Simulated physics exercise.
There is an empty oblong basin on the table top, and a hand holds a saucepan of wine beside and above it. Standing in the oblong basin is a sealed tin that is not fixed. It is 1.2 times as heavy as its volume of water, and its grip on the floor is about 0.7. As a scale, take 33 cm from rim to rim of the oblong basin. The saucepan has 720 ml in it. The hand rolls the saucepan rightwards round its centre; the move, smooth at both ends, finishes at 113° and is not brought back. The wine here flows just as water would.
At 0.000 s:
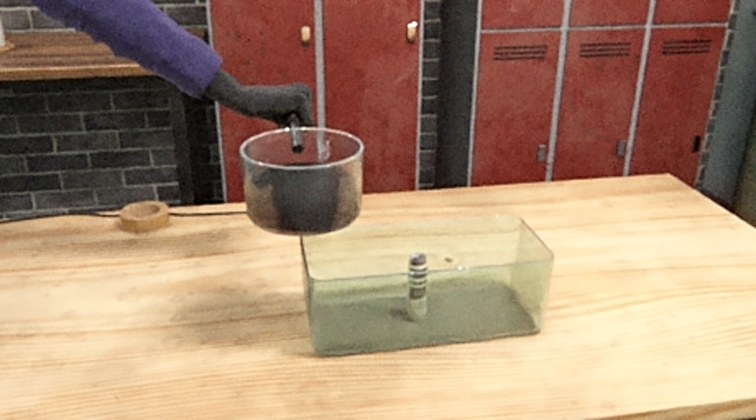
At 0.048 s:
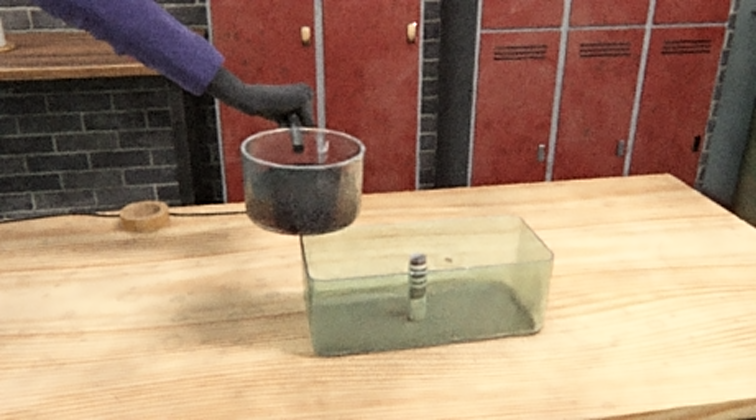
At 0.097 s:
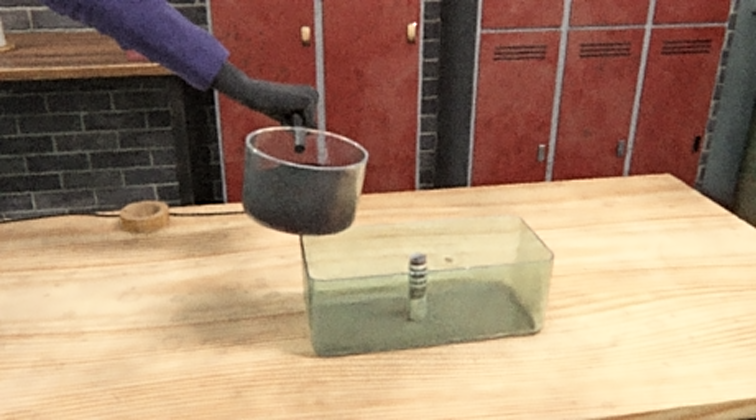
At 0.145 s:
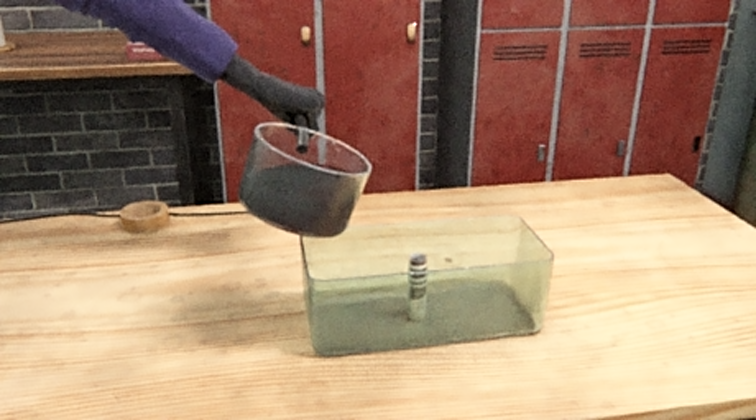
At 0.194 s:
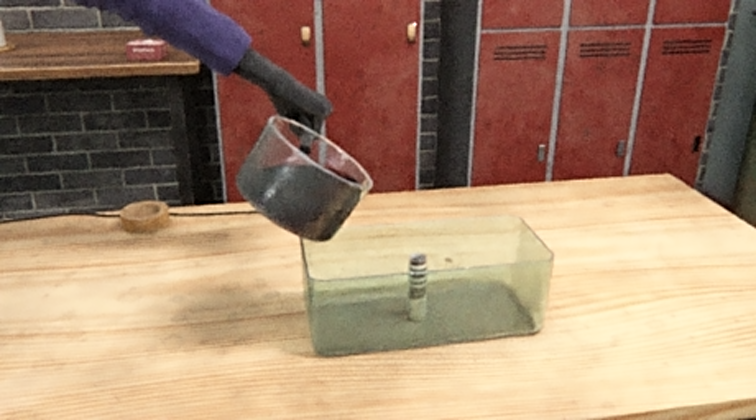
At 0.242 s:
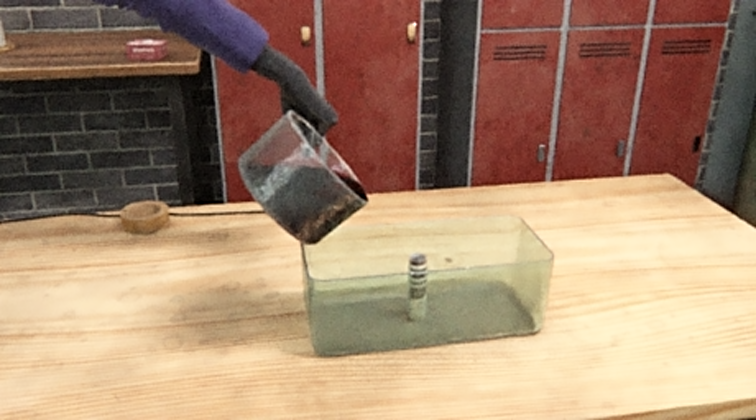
A gloved hand in a purple sleeve reaches in from the upper left, holding a clear saucepan of dark liquid above a pale wooden table, seen from slightly above. Beside and below it sits an oblong, greenish see-through basin with a small banded cylinder inside, before red lockers and dark brick. The hand rolls the saucepan rightwards, slowly then further, into a steep lean, while the camera stays still.
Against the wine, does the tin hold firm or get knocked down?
It holds firm.
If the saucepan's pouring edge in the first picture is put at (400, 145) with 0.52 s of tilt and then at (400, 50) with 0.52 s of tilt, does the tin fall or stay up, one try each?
In the first try it comes down; in the second it remains standing.
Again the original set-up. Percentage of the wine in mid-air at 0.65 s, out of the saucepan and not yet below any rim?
About 4 per cent.
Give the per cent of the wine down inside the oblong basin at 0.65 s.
I reckon close to 90 per cent.
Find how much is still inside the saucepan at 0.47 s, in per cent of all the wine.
Around 24 in a hundred.
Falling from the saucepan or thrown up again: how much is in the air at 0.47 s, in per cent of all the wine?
It comes to about 24 percent.
Then, 0.47 s in, the tilt is 111° and 24 per cent is still to pour; the tin stands where it began.
Then, 0.65 s in, the tilt is 113° and 5 per cent is still to pour; the tin stands where it began.
Then, 0.83 s in, the tilt is 113° and 0 per cent is still to pour; the tin stands where it began.
Then, 1.02 s in, the tilt is 113° and 0 per cent is still to pour; the tin stands where it began.
Finally, the tin stands where it began.
